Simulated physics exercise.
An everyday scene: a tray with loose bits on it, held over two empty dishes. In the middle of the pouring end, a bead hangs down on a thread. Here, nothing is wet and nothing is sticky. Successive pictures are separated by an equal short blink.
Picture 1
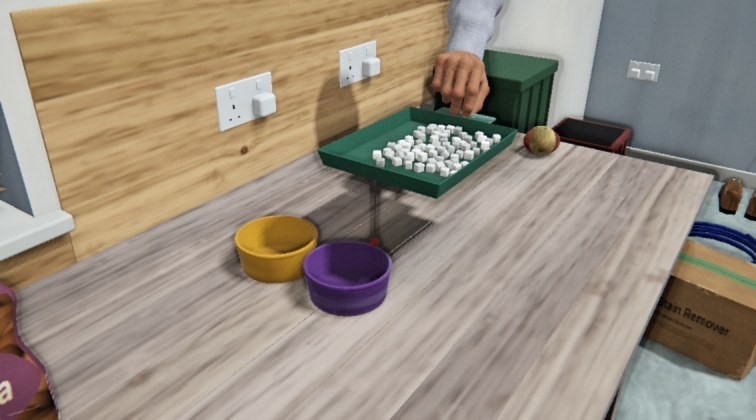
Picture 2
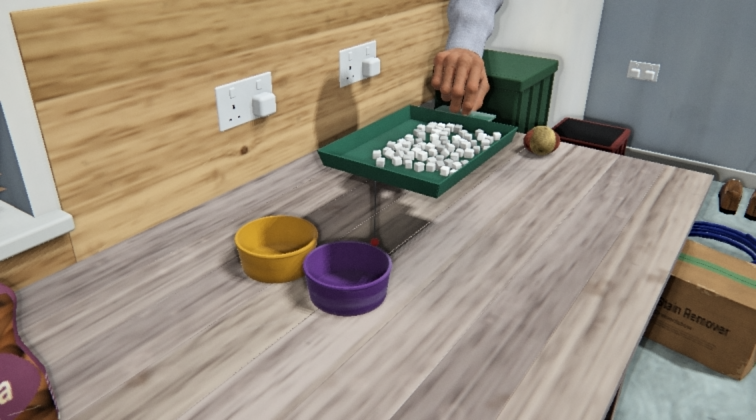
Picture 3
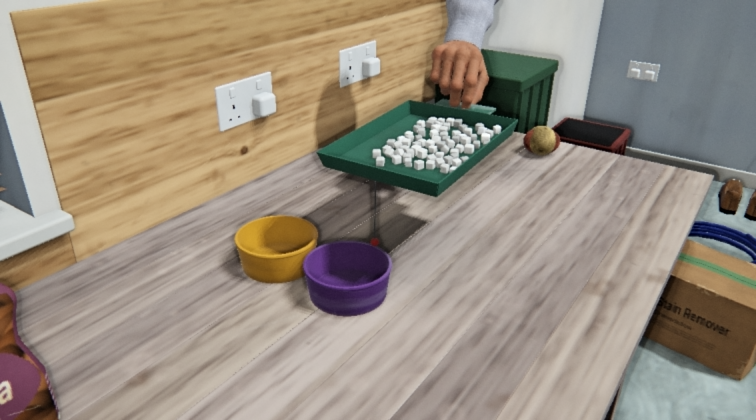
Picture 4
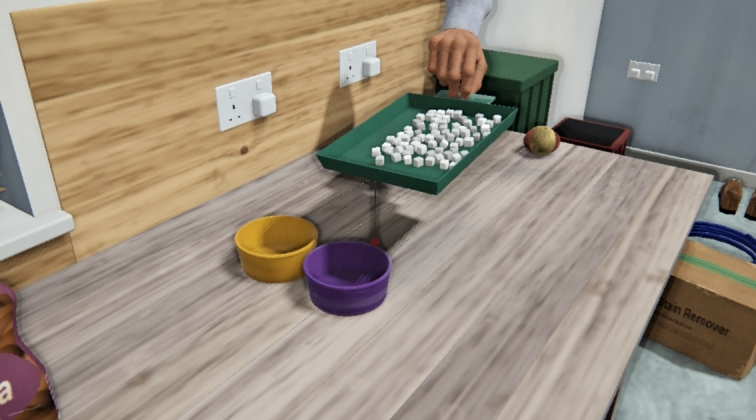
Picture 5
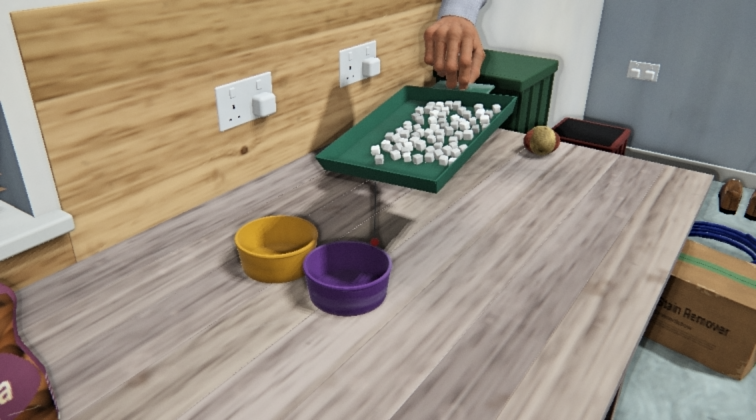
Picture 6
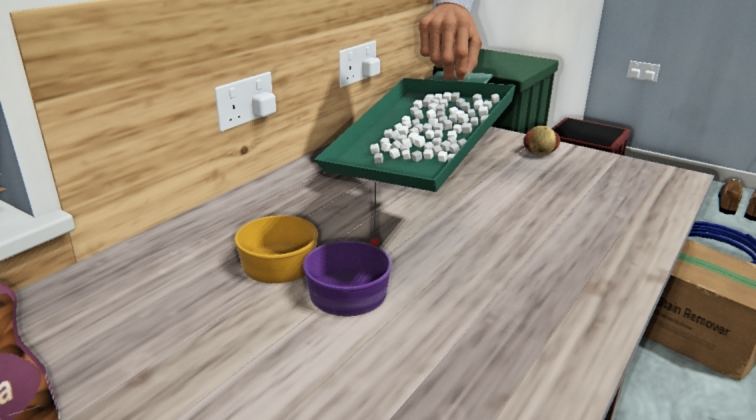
A hand gradually raises the back of a green tray of white cubes above two bowls.
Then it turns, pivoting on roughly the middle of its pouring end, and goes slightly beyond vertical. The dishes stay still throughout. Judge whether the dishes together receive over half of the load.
They receive over half of it.
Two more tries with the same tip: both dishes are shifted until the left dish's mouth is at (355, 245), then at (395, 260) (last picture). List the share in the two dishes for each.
Some 40 percent in the first case, 0 percent in the second.
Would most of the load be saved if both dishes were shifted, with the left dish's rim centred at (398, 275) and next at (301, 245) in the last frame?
In the first position shy of half, in the second past half.
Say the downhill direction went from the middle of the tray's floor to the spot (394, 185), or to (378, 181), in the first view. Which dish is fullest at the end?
The right-side dish, then the right-side dish.
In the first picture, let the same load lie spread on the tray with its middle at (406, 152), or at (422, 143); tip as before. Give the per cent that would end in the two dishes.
Shares in turn: 70 % and 70 %.
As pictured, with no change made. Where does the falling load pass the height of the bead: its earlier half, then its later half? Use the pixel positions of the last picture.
The first part passes (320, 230); everything after passes (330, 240).
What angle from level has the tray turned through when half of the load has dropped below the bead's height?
A tilt of roughly 110°.
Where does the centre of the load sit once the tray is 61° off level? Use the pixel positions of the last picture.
In the last view, the load is centred near (361, 148).
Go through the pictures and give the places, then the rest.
The first picture shows corners of the pouring end at (323, 149) and (437, 182), level; middle of the load at (430, 149), sugar cubes; left dish at (249, 264); right dish at (321, 295); bead on its thread at (375, 242).
The second picture shows corners of the pouring end at (323, 150) and (437, 181), level; middle of the load at (430, 148).
The third picture shows corners of the pouring end at (323, 151) and (437, 180), tipped barely, lowest at the left corner; middle of the load at (430, 144).
The fourth picture shows corners of the pouring end at (322, 153) and (435, 179), tipped a little, lowest at the left corner; middle of the load at (430, 139).
The fifth picture shows corners of the pouring end at (321, 155) and (434, 178), tipped a little, lowest at the left corner; middle of the load at (429, 134).
The sixth picture shows corners of the pouring end at (320, 157) and (433, 177), tipped clearly, lowest at the left corner; middle of the load at (427, 128); left dish at (249, 264); right dish at (321, 295).
Soon after the last picture, tray tipped steeply; nearly all on the tray; a stray few in the air.
A little later, tray tipped past a quarter turn; nearly all on the tray; a stray few in the left dish; a stray few outside both.
Later still, tray tipped past a quarter turn; about half in the right dish; about a quarter in the left dish; about a third outside both.
At rest, tray tipped past a quarter turn; about half in the right dish; about a quarter in the left dish; about a third outside both.
